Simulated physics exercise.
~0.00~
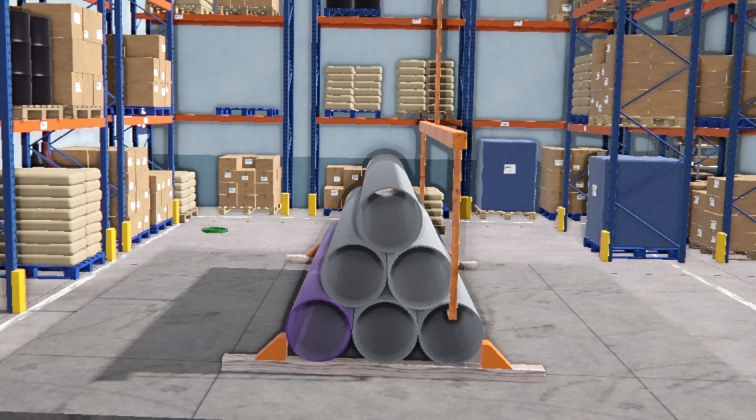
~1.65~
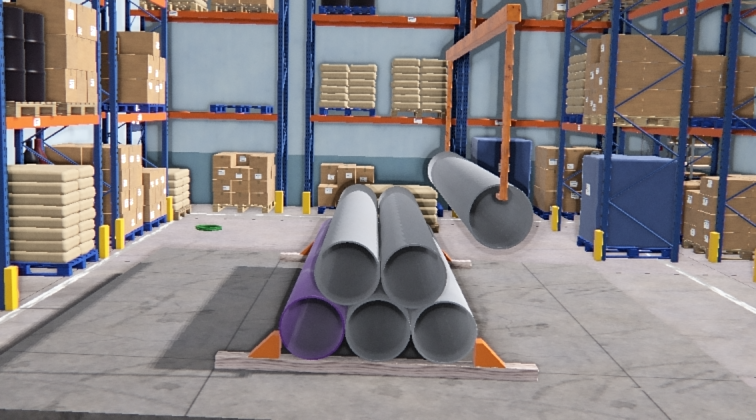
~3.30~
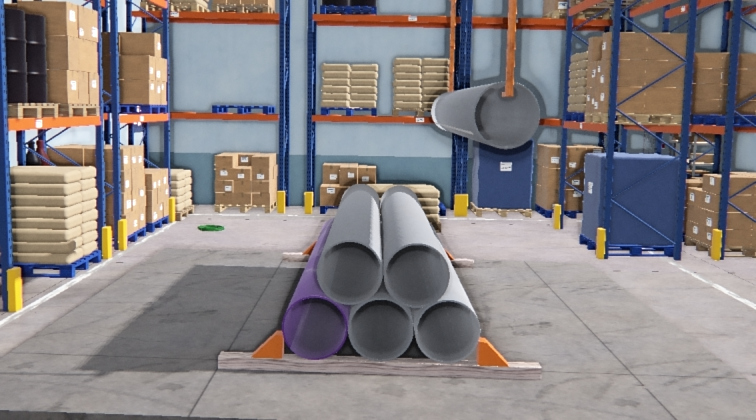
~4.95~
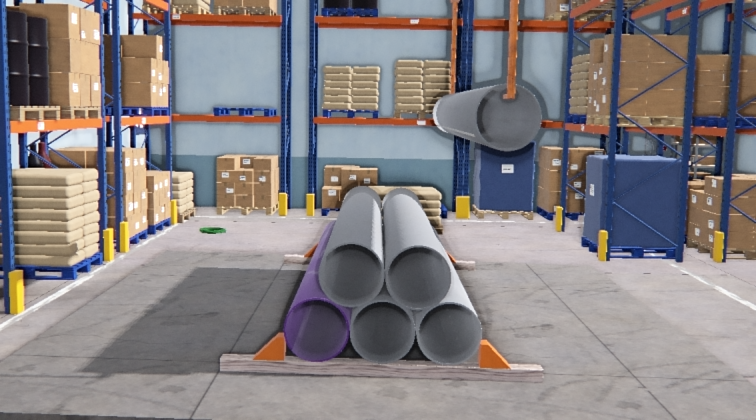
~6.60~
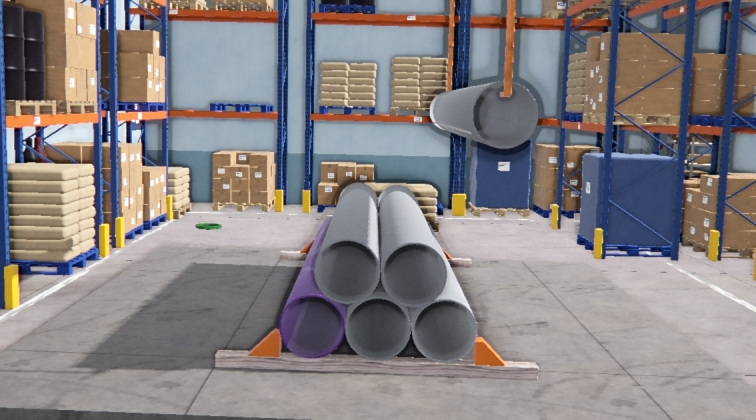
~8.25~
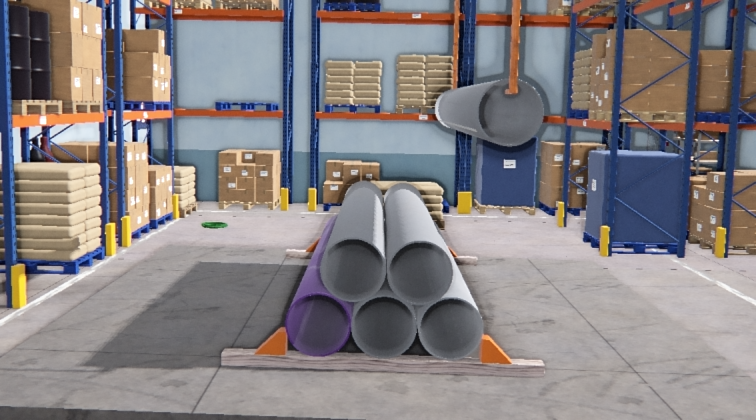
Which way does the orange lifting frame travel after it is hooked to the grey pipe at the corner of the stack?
The orange lifting frame moves up, taking the grey pipe with it.
